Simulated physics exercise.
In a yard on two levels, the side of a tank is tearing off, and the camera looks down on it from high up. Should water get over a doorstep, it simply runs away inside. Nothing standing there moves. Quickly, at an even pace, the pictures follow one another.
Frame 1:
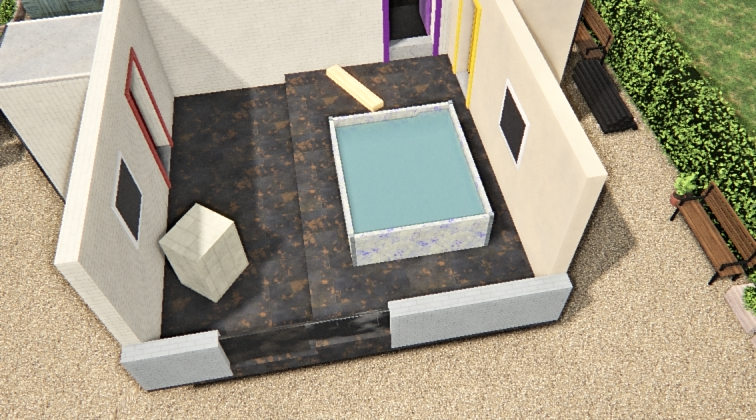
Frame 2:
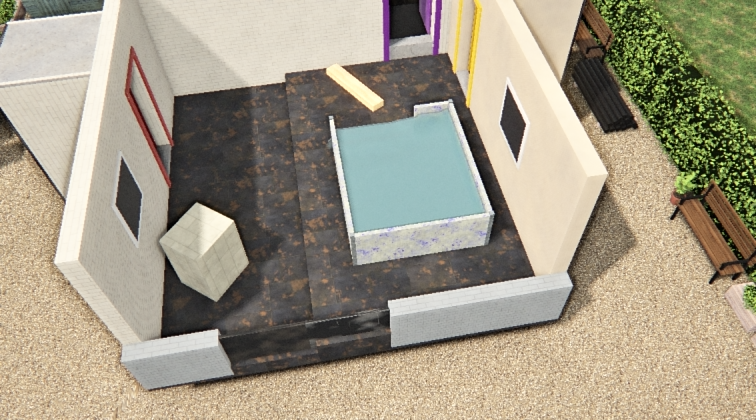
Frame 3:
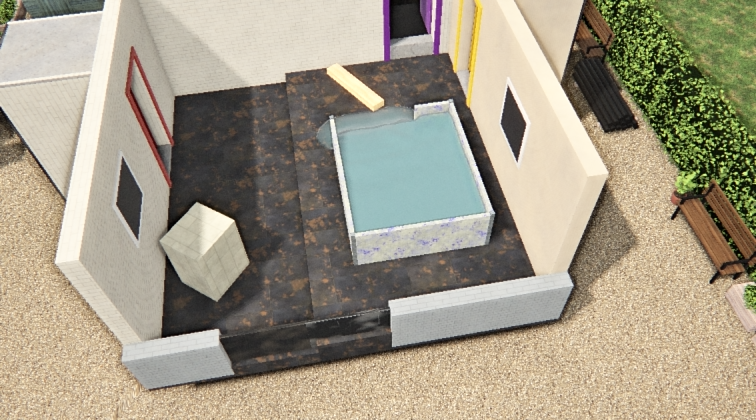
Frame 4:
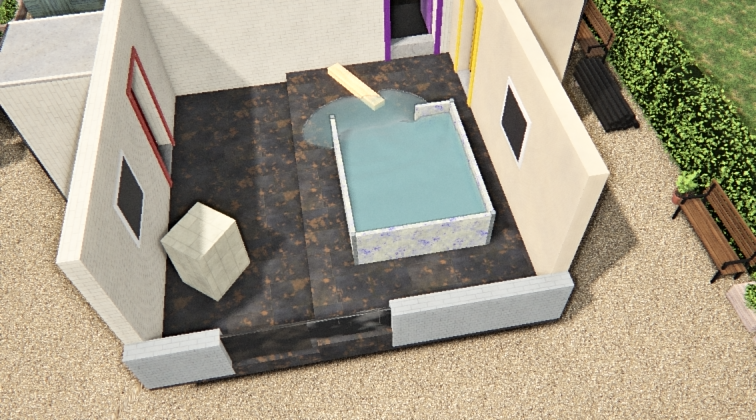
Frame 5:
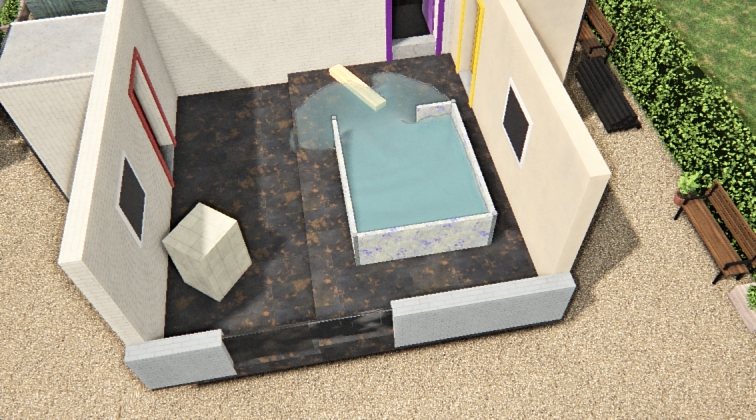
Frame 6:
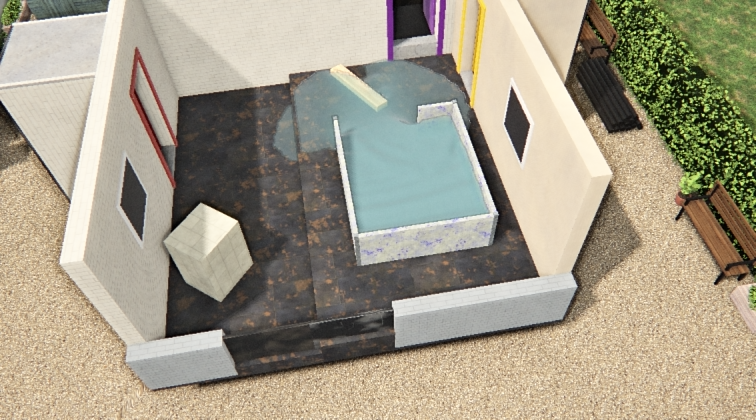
Water pouring from a tank's open far side, spreading across dark paving around a yellow block inside a pale-walled yard.
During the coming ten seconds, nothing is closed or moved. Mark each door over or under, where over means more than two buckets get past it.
Red door - over; yellow door - over; purple door - under.
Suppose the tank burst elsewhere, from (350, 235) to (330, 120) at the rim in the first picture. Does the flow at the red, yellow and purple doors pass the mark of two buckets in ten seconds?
One by one: Red door ends up above; yellow door ends up below; purple door ends up below.
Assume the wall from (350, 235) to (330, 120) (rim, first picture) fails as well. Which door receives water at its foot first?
Answer: The door marked red.
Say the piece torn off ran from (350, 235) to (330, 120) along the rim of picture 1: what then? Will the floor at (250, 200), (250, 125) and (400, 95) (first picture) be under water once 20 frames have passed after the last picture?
First soaked, second soaked, third unwetted.
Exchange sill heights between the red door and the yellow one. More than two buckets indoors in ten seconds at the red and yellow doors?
Red door: Over the mark; yellow door: Over the mark.
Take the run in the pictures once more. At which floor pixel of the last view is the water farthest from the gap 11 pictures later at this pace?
The flood front should get to about (179, 102).
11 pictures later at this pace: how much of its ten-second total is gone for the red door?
Estimate: Some 0 per cent.
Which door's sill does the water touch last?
It has to be the one in red.
A moment on, water covers 30 % of the floor; the red door not reached, the yellow door wet at the sill, nothing in, the purple door wet at the sill, nothing in.
Next, water covers 35 % of the floor; the red door not reached, the yellow door under two buckets in, the purple door wet at the sill, nothing in.
Then, water covers 60 % of the floor; the red door under two buckets in, the yellow door over two buckets in, the purple door under two buckets in.
Later, water covers 90 % of the floor; the red door over two buckets in, the yellow door far over two buckets in, the purple door under two buckets in.
In the end, water covers 90 % of the floor; the red door over two buckets in, the yellow door far over two buckets in, the purple door under two buckets in.
